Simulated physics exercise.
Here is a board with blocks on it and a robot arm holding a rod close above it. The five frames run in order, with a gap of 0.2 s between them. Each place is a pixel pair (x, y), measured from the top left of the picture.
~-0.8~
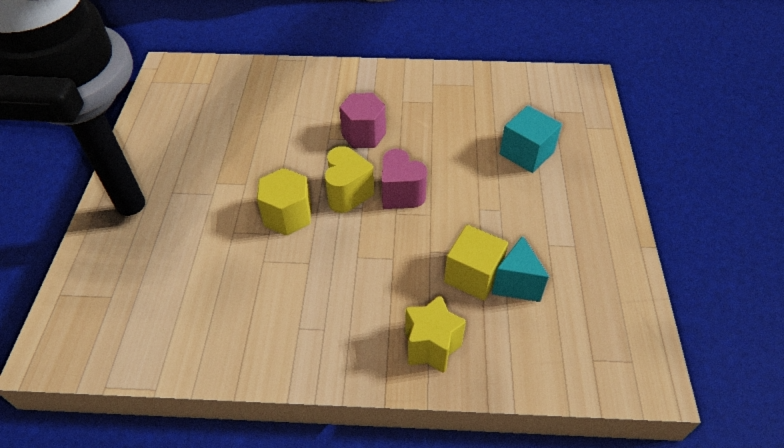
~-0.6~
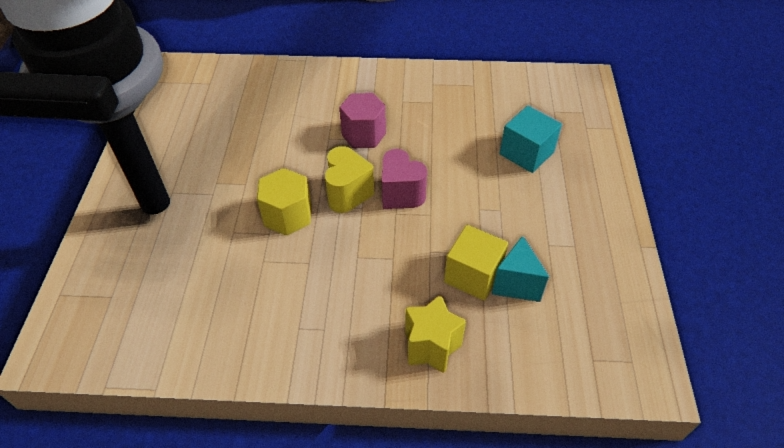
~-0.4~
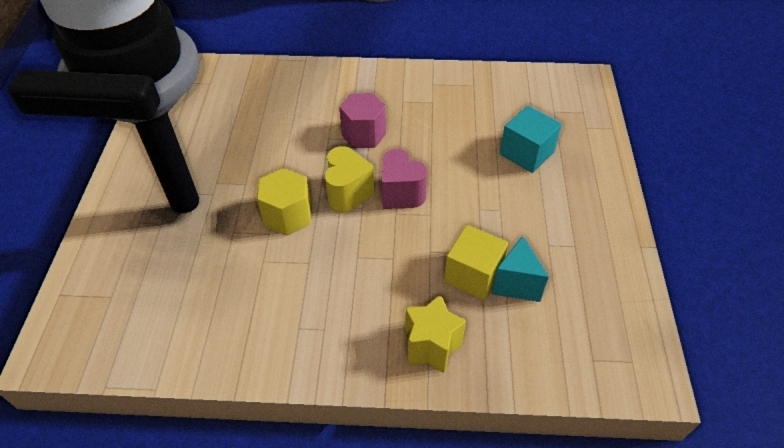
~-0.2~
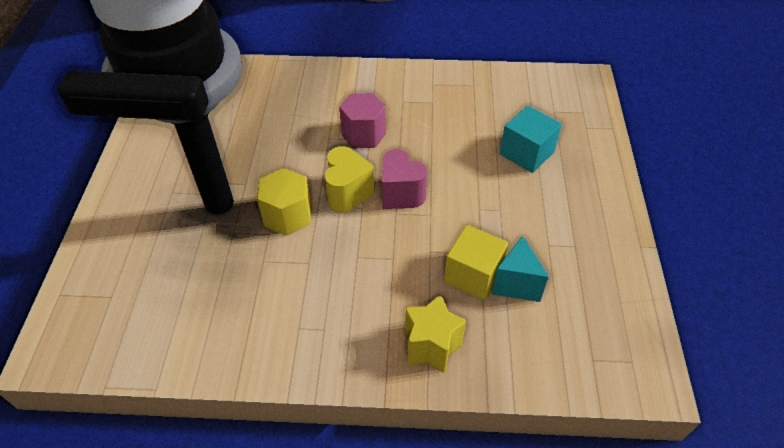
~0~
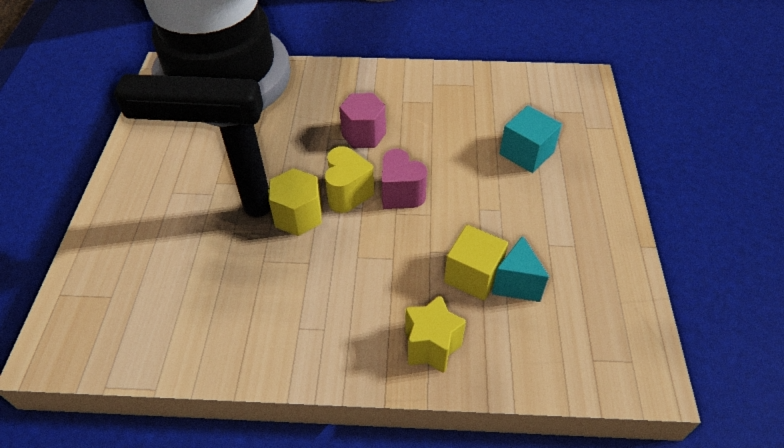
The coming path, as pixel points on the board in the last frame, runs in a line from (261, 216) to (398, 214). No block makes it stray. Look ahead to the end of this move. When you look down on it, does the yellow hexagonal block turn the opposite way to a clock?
No, that is not what happens.
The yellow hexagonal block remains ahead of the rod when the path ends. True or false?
That statement is accurate.
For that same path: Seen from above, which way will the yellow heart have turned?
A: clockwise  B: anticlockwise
B (anticlockwise)
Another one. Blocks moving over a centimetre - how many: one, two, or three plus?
It should be three or more, as far as I can tell.
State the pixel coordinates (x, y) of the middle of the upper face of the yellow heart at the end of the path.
Its top middle is near (377, 159).
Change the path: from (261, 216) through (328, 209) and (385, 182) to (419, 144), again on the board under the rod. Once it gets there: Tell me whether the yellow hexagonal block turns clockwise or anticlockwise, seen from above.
Spins clockwise.
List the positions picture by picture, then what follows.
Rod tip at (131, 205); block tops, yellow hexagonal block at (282, 187); yellow heart at (346, 166); pink heart at (401, 167); yellow square piece at (478, 249), in the first frame.
Rod at (156, 204); blocks unchanged, in the second frame.
Rod at (185, 203); blocks unchanged, in the third frame.
Rod at (219, 204); blocks unchanged, in the fourth frame.
Rod at (258, 207); yellow hexagonal block at (293, 188); yellow heart at (346, 166); pink heart at (401, 167); yellow square piece at (478, 249), in the fifth frame.
What follows on the original path. One third of the way, rod at (307, 205); yellow hexagonal block at (343, 190), turned 10° clockwise; yellow heart at (366, 161), turned 55° anticlockwise; pink heart at (407, 165).
Two thirds of the way, rod at (353, 204); yellow hexagonal block at (390, 193); yellow heart at (377, 159), turned 100° anticlockwise; pink heart at (424, 160).
At the end, rod at (398, 204); yellow hexagonal block at (435, 198), turned 30° clockwise; yellow heart at (377, 159), turned 100° anticlockwise; pink heart at (424, 160); yellow square piece in place.
